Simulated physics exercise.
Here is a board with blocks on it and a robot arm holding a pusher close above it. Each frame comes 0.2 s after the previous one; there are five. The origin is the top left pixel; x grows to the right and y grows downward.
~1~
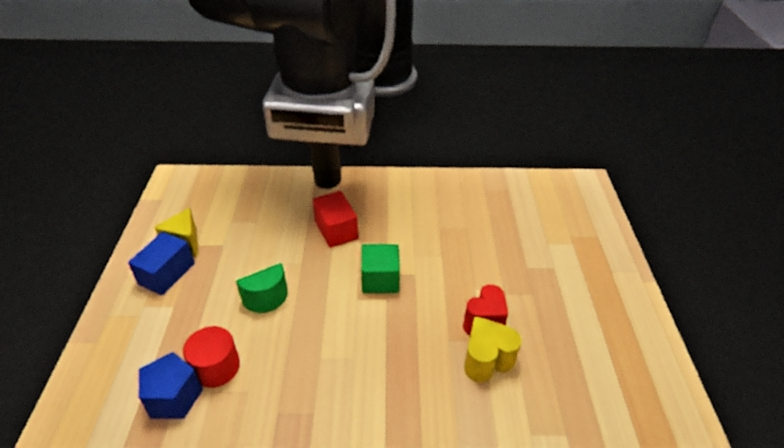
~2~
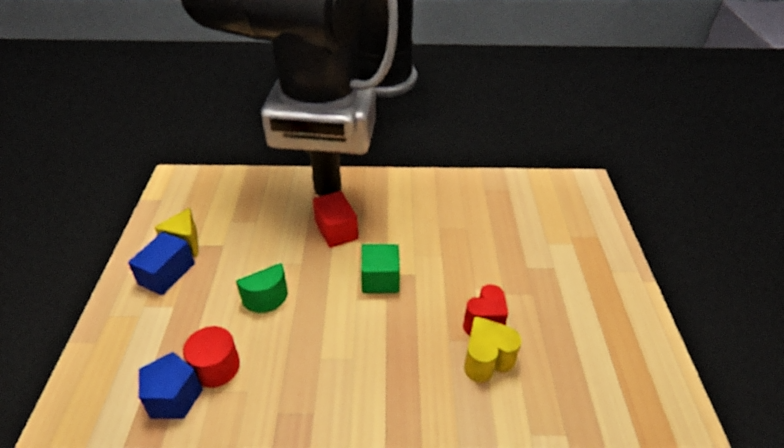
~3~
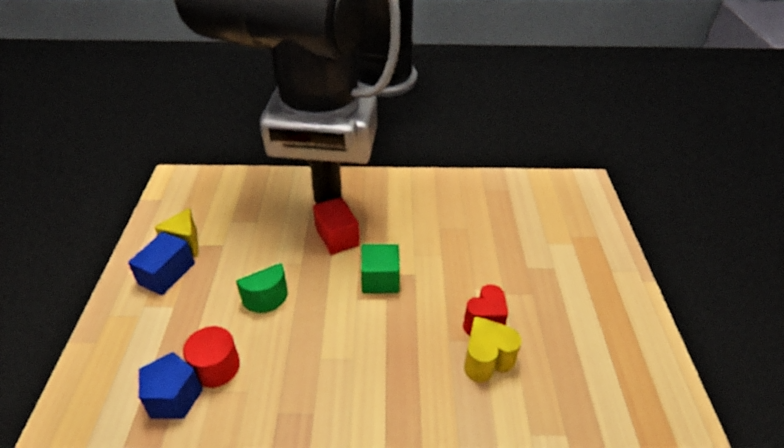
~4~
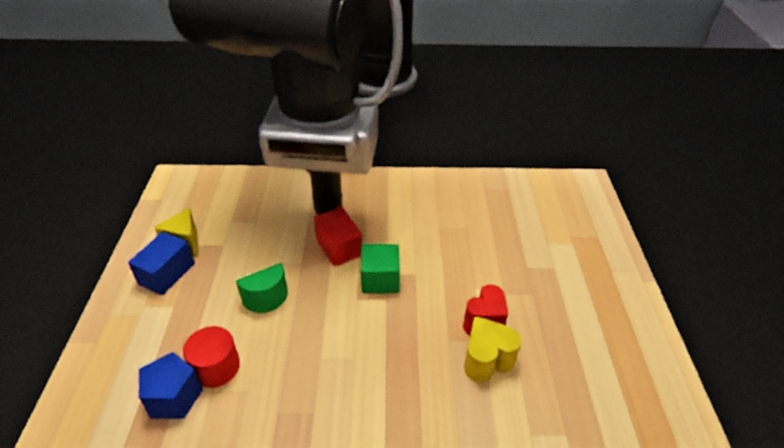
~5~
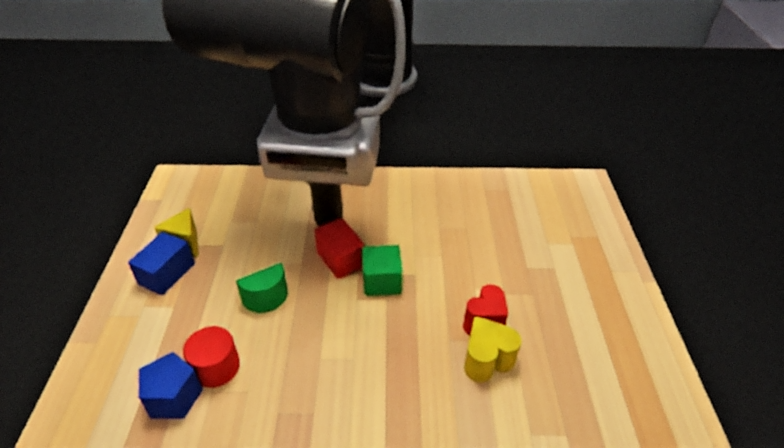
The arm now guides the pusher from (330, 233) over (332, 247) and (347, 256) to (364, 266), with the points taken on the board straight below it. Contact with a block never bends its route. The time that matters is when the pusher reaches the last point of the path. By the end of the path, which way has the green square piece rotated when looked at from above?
Rotation: Counter-clockwise.
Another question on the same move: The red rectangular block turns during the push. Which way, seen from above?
Twists clockwise.
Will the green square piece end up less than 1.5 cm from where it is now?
Answer: No.
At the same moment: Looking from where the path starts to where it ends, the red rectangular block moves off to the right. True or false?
This is true.
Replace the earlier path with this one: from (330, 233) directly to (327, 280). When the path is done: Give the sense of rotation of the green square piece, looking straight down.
Spin direction: Counter-clockwise.
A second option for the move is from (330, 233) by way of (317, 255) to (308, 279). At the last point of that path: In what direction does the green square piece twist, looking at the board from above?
My prediction: CCW.
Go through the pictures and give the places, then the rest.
Pusher tip (328, 181); block tops, green D-shaped block (263, 278); red rectangular block (335, 207); green square piece (380, 257), in the first frame.
Pusher (328, 190); blocks unchanged, in the second frame.
Pusher (328, 199); red rectangular block (336, 214), in the third frame.
Pusher (328, 209); red rectangular block (337, 225), in the fourth frame.
Pusher (329, 220); green D-shaped block (263, 278); red rectangular block (339, 236); green square piece (382, 259), in the fifth frame.
The first path, step by step. Halfway along, pusher (338, 239); red rectangular block (346, 258); green square piece (395, 272), turned 45° anticlockwise.
At the end, pusher (363, 253); green D-shaped block in place; red rectangular block (356, 275), turned 45° clockwise; green square piece (397, 276), turned 65° anticlockwise.
